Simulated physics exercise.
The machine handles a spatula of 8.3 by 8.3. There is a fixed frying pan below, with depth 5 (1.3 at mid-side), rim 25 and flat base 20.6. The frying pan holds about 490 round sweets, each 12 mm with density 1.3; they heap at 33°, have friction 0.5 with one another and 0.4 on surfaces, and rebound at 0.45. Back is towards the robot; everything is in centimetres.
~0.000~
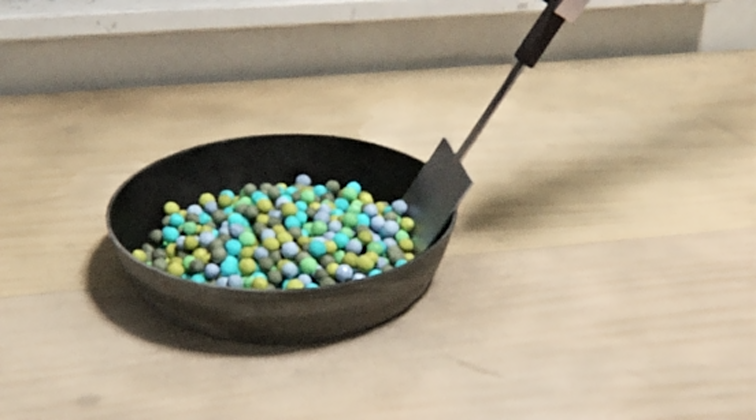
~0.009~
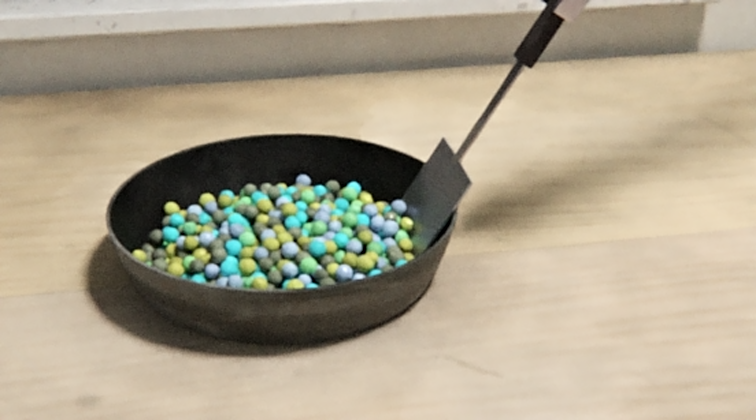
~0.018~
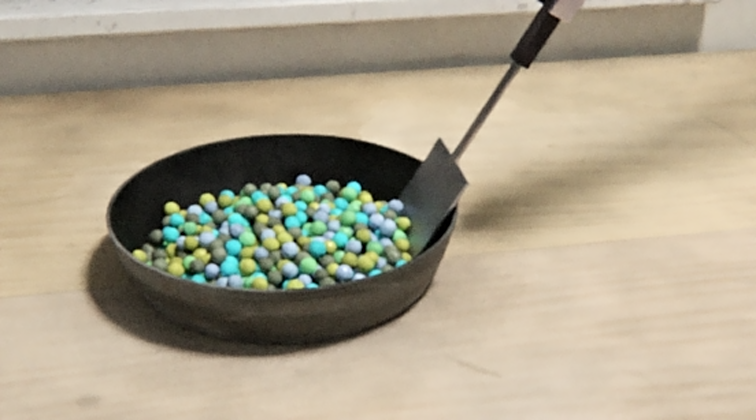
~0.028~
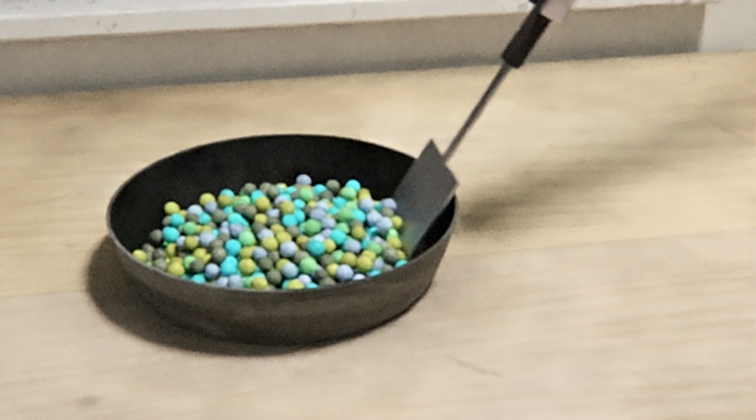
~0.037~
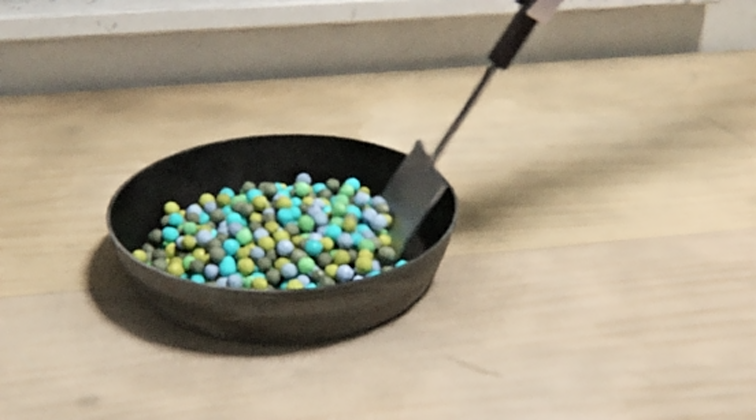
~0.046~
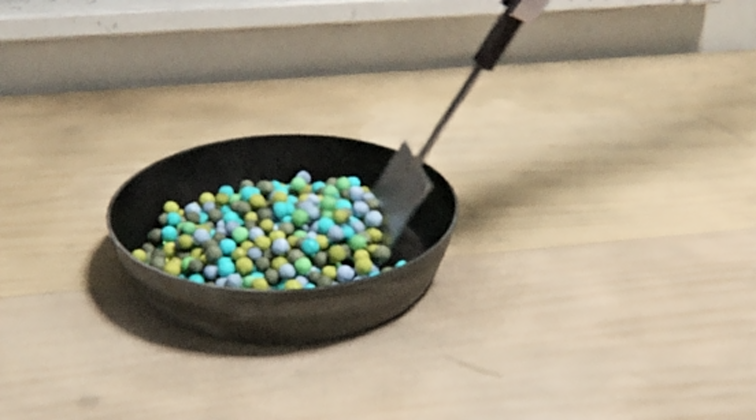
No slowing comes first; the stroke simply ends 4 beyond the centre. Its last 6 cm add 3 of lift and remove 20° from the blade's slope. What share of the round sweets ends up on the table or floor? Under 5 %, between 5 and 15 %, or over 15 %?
Between 5 and 15 %.
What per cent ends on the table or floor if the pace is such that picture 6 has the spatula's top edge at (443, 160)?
My guess is around 0 percent.
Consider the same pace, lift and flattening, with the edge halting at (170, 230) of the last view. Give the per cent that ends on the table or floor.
About 25 per cent.
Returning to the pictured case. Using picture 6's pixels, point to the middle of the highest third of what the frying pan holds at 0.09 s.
(269, 221).
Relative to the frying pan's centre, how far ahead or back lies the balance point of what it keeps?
Roughly 4.0 centimetres ahead.
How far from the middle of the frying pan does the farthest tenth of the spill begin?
Distance from centre: Approx. 55 cm.
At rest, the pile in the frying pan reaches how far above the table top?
About 6.0 cm above the table.
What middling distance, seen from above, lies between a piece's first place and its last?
3 cm.
After 0.07 s, sloping 57°, highest piece 6 above the table; 487 in the frying pan.
After 0.09 s, sloping 51°, highest piece 8 above the table; 487 in the frying pan.
After 0.30 s, sloping 38°, highest piece 6 above the table; 445 in the frying pan, 36 on the table or floor, 6 on the blade or in flight.
After 1.35 s, sloping 38°, highest piece 6 above the table; 445 in the frying pan, 42 on the table or floor.
At rest, 445 in the frying pan, 42 on the table or floor. That is 9 % on the table or floor.
